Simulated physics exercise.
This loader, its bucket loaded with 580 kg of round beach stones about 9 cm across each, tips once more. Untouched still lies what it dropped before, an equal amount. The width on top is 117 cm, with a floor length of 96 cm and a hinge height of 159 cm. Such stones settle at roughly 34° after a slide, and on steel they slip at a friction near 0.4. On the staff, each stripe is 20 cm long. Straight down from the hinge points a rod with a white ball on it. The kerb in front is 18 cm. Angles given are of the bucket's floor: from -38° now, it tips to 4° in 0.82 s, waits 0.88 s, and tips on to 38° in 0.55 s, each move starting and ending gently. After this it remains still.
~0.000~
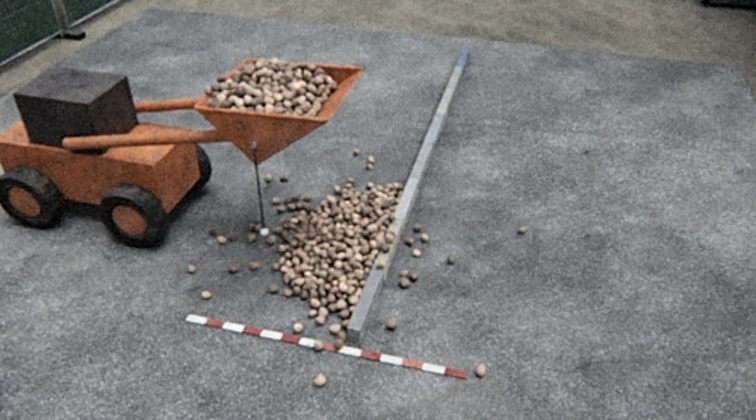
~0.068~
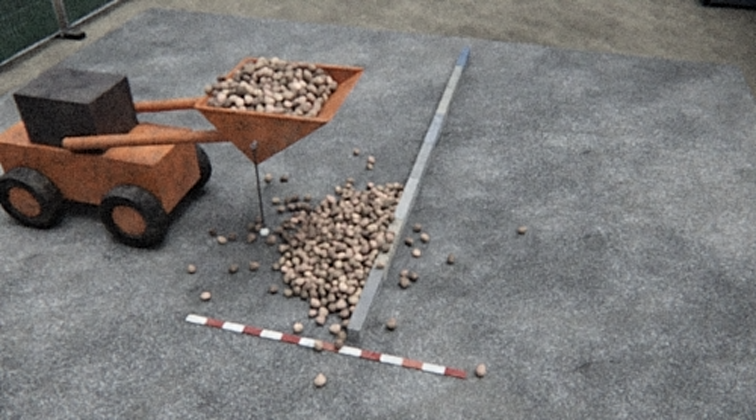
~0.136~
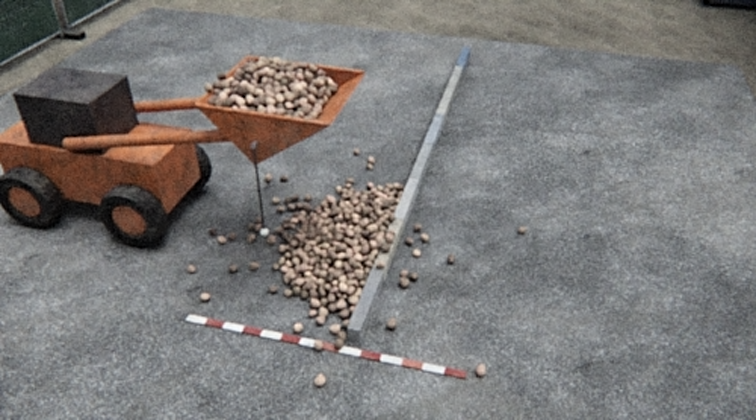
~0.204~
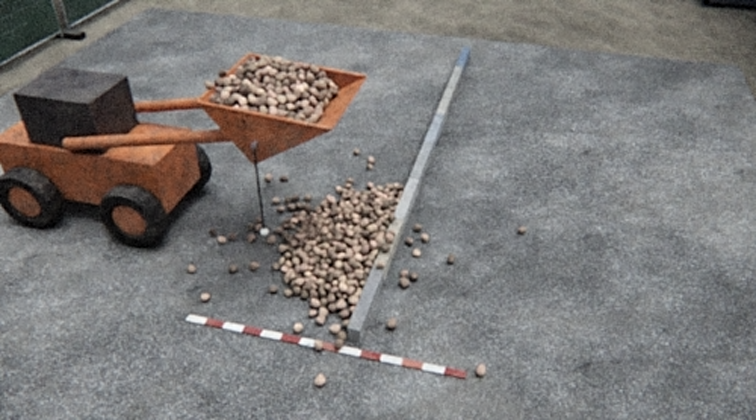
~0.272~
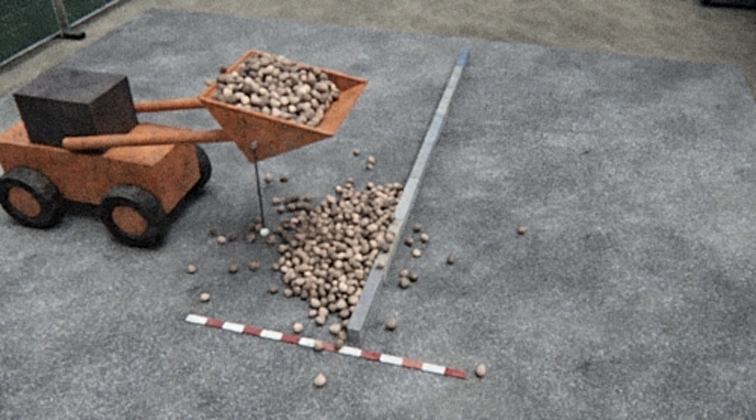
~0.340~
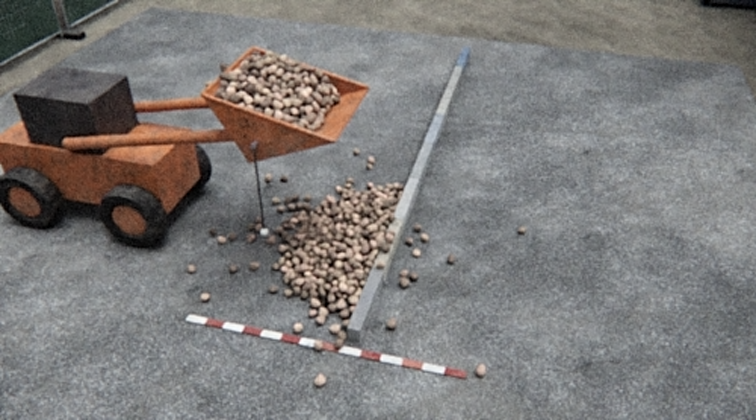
An orange loader with black wheels and a dark block on its back stands at the left of a grey, rough-surfaced yard, seen from above by a still camera. Its raised bucket is full of round brownish stones, above a hanging rod with a white ball, while more stones lie heaped against a long grey kerb behind a red-and-white staff. The bucket slowly tilts, its right-hand lip lowering slightly as its stones shift a little, and the heap on the ground stays still.
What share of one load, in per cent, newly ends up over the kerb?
52 %.
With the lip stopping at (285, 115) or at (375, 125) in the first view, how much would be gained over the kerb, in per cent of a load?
Some 5 percent first and 95 percent second.
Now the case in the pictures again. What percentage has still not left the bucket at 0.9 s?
Around 100 in a hundred.
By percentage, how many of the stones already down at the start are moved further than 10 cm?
About 5 %.
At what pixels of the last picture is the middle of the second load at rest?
The middle lies near (399, 246) in the last picture.
After 0.6 s the floor is at -2°; in per cent of one load, 100 in the bucket, 99 on this side of the kerb, 2 over the kerb; the foremost stones are at (439, 276).
After 0.9 s the floor is at 4°; in per cent of one load, 99 in the bucket, 99 on this side of the kerb, 2 over the kerb; the foremost stones are at (439, 276).
After 2.7 s the floor is at 38°; in per cent of one load, 11 in the bucket, 168 on this side of the kerb, 22 over the kerb; the foremost stones are at (500, 264).
After 5.5 s the floor is at 38°; in per cent of one load, 0 in the bucket, 147 on this side of the kerb, 54 over the kerb; the foremost stones are at (533, 266). Net gain over the kerb, 52.
